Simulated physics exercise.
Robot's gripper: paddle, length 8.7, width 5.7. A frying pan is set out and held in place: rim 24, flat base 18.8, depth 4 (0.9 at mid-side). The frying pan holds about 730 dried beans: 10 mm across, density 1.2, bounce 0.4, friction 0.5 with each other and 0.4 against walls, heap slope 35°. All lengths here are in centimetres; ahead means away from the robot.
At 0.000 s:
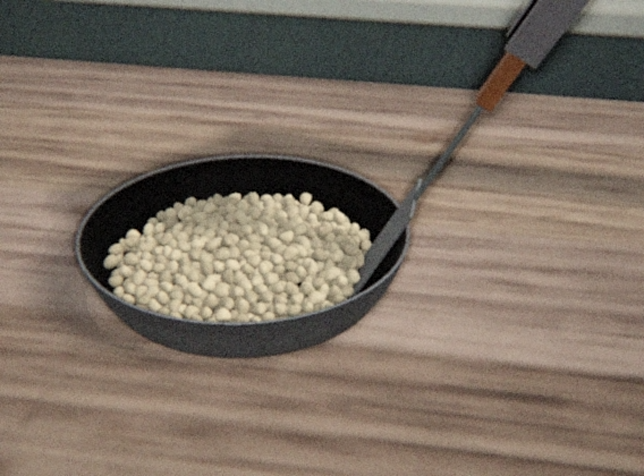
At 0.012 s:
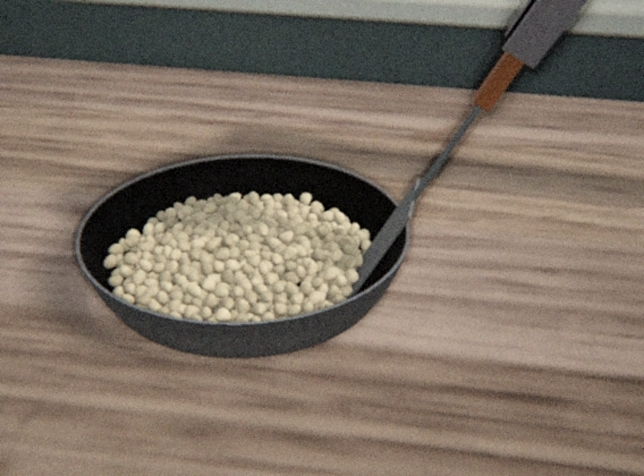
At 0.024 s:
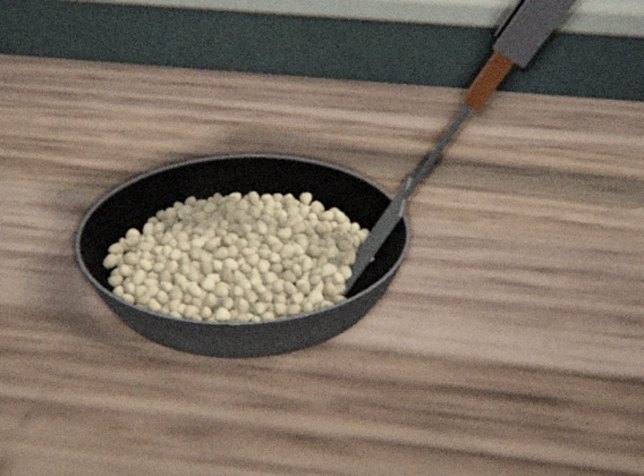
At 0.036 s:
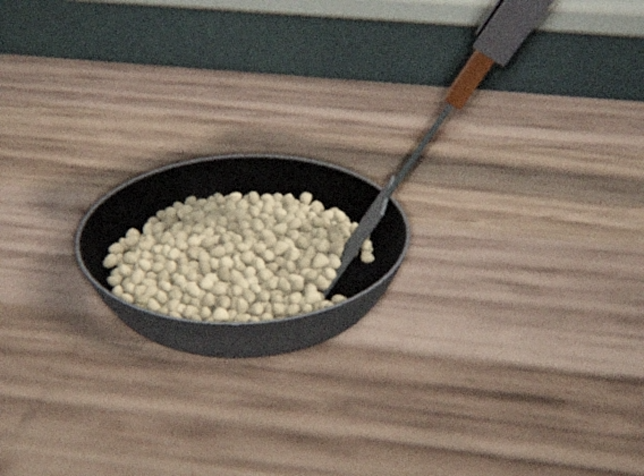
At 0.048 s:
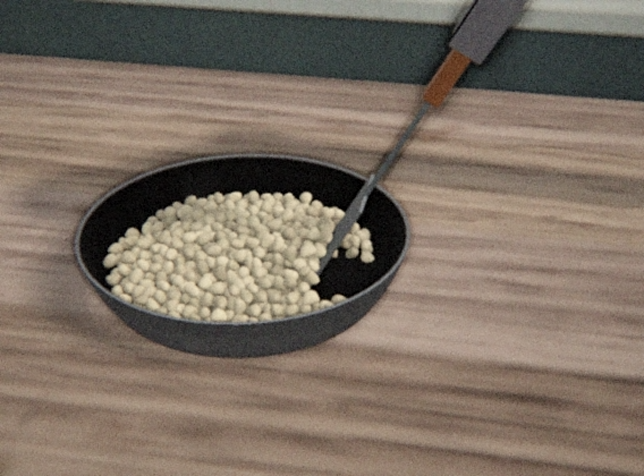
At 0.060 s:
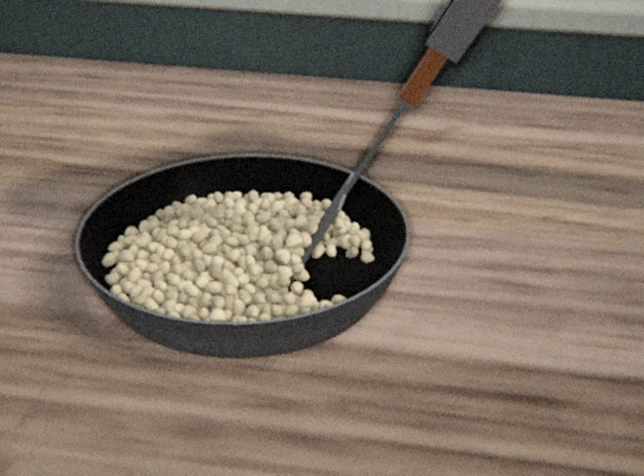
In the video, a robot's gripper holds a paddle in a dark frying pan of pale dried beans on a wooden surface, then moves it leftward through the beans, pushing some aside and baring a patch at the right.
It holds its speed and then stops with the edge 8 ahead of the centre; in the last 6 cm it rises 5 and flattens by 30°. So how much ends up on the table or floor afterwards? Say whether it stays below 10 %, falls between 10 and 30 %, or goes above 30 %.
It falls between 10 and 30 %.
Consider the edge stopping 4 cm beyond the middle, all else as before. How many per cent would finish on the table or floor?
About 10 %.
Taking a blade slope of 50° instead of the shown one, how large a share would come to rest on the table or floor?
I'd expect near 15 percent then.
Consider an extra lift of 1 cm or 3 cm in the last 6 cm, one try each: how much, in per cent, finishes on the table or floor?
I'd say close to 10 percent for the first and close to 15 percent for the second.
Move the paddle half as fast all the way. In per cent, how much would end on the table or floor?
Estimated result: Some 10 %.
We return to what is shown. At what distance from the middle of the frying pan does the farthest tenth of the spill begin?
About 55 cm from the centre.
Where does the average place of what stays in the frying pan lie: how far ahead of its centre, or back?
Roughly 3.0 cm ahead of the centre.
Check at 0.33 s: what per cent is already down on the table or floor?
Around 15 %.
By 0.09 s, sloping 61°, highest piece 7 above the table; 727 in the frying pan.
By 0.12 s, sloping 52°, highest piece 8 above the table; 727 in the frying pan.
By 0.33 s, sloping 31°, highest piece 11 above the table; 594 in the frying pan, 96 on the table or floor, 37 on the blade or in flight.
By 1.38 s, sloping 31°, highest piece 5 above the table; 594 in the frying pan, 133 on the table or floor.
Final count, 594 in the frying pan, 133 on the table or floor. That is 18 % on the table or floor.
